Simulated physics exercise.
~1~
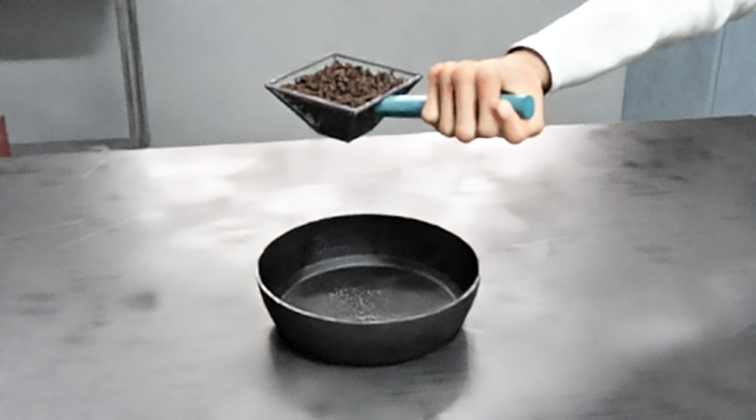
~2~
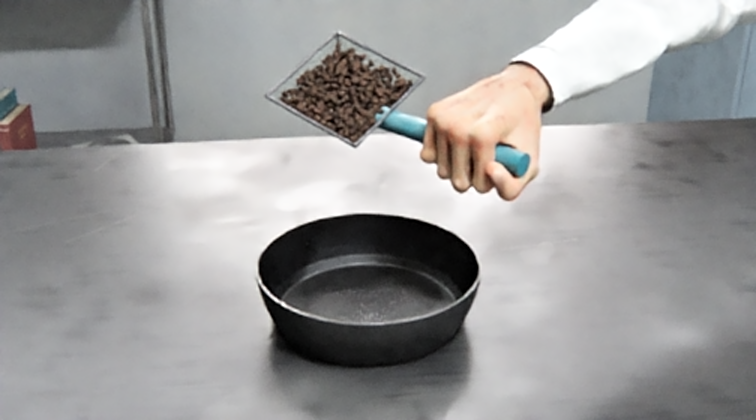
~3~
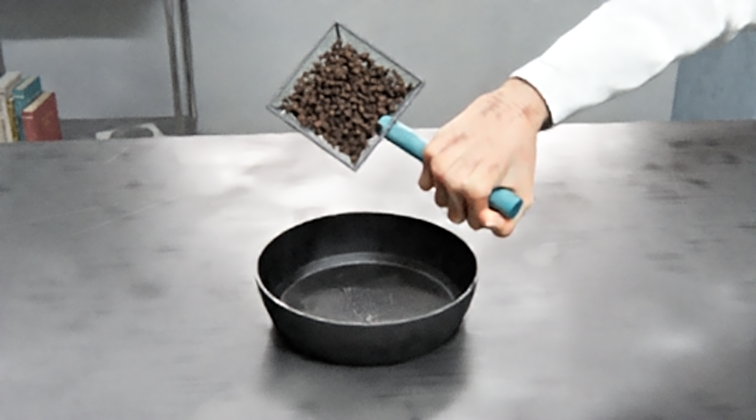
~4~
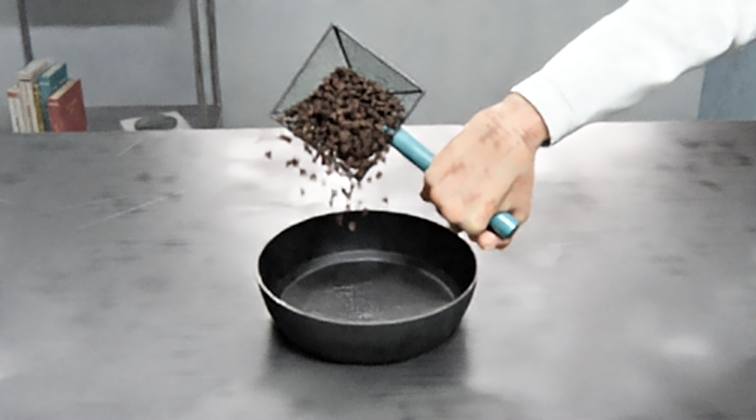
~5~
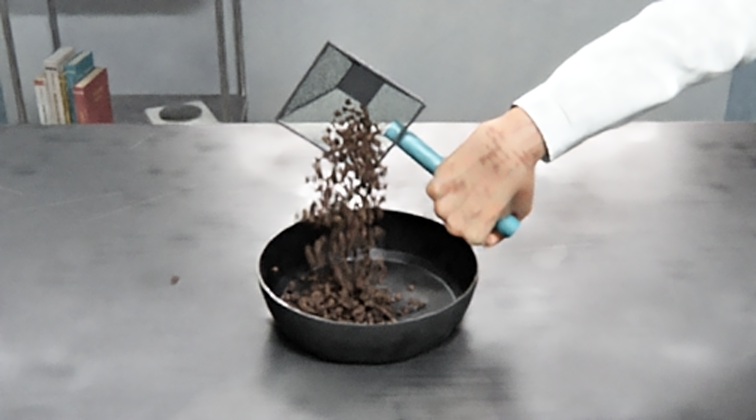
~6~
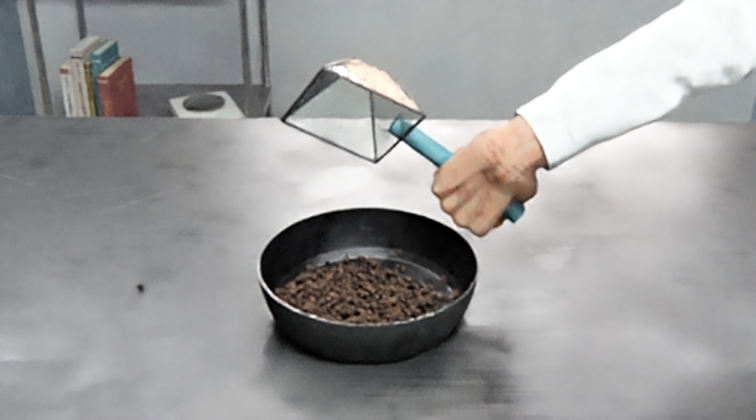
At the start, a hand in a white sleeve reaches in from the right, holding a square scoop by its teal handle, heaped with dark brown crumbs above an empty black pan on a grey table. The hand steadily tilts the scoop, and at first the crumbs stay inside. Then they begin spilling over the lower edge, and soon a thick stream pours down into the pan. As the view drifts slightly sideways, the scoop tips right over and empties. It ends upturned above the pan, where the crumbs lie in a broad, low heap.
